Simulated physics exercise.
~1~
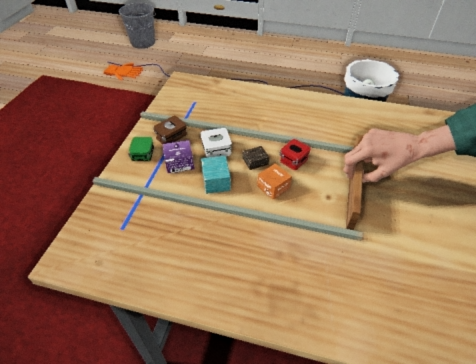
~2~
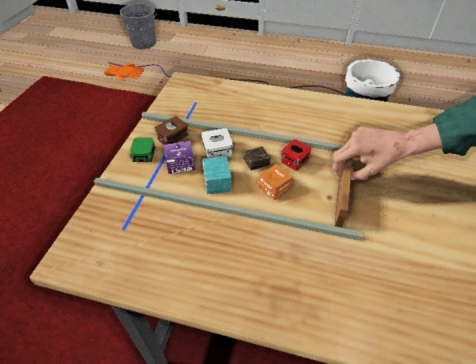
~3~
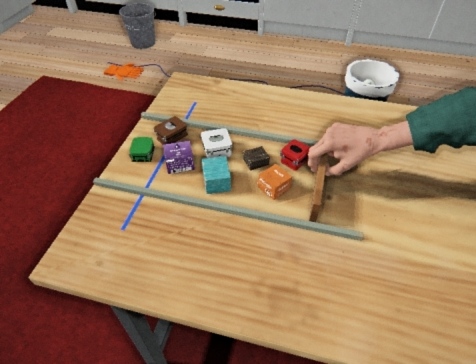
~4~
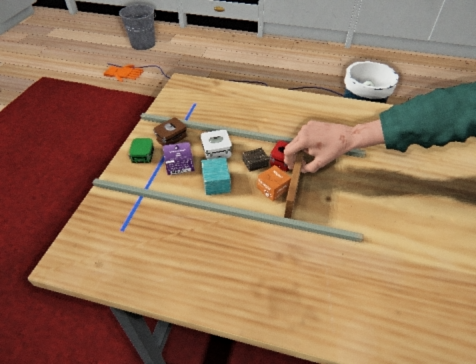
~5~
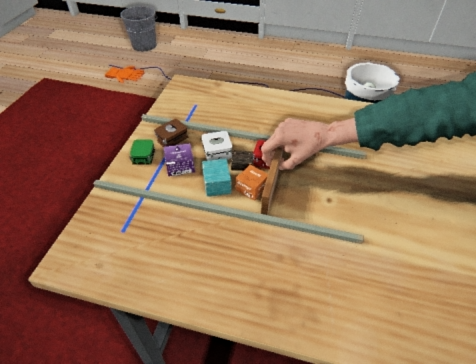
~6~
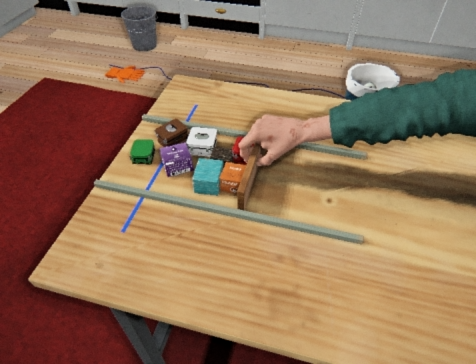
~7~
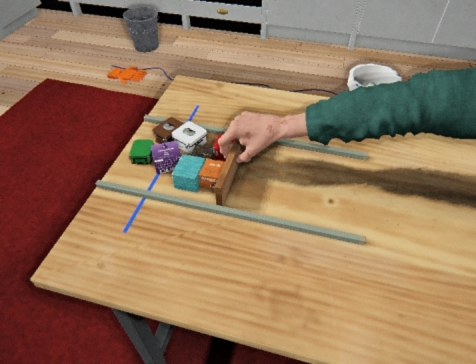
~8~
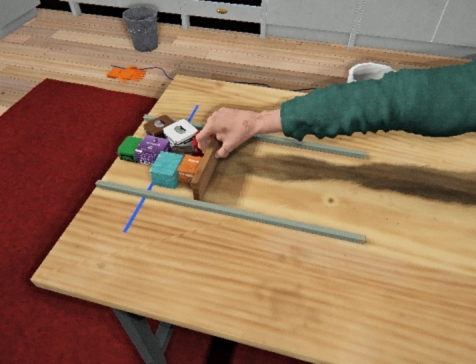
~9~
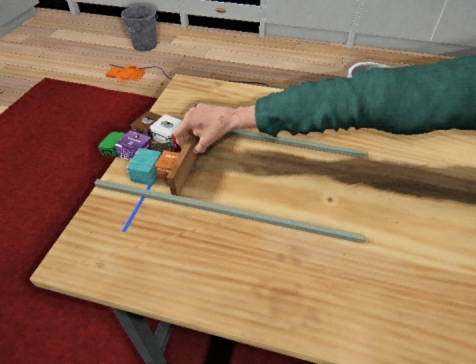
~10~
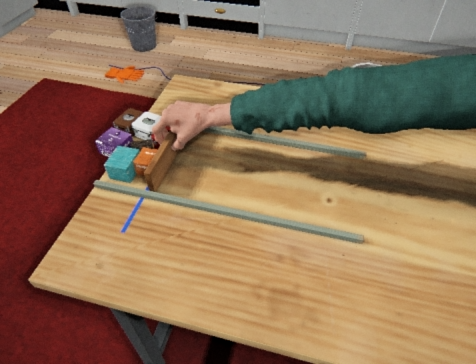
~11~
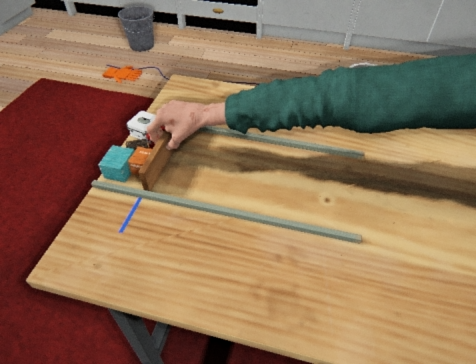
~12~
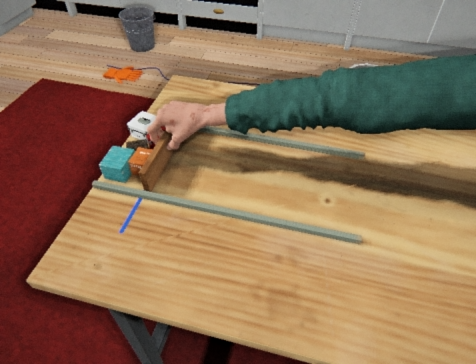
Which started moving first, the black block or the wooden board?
The wooden board started moving first. The hand had already slid it some way left before the black block began to shift.
On a wooden table between two rails, a hand slid an upright board left, gathering small colourful blocks and pushing them past a blue line until the green, brown and purple ones went off the far left edge, while the teal, white and orange ones stayed on.
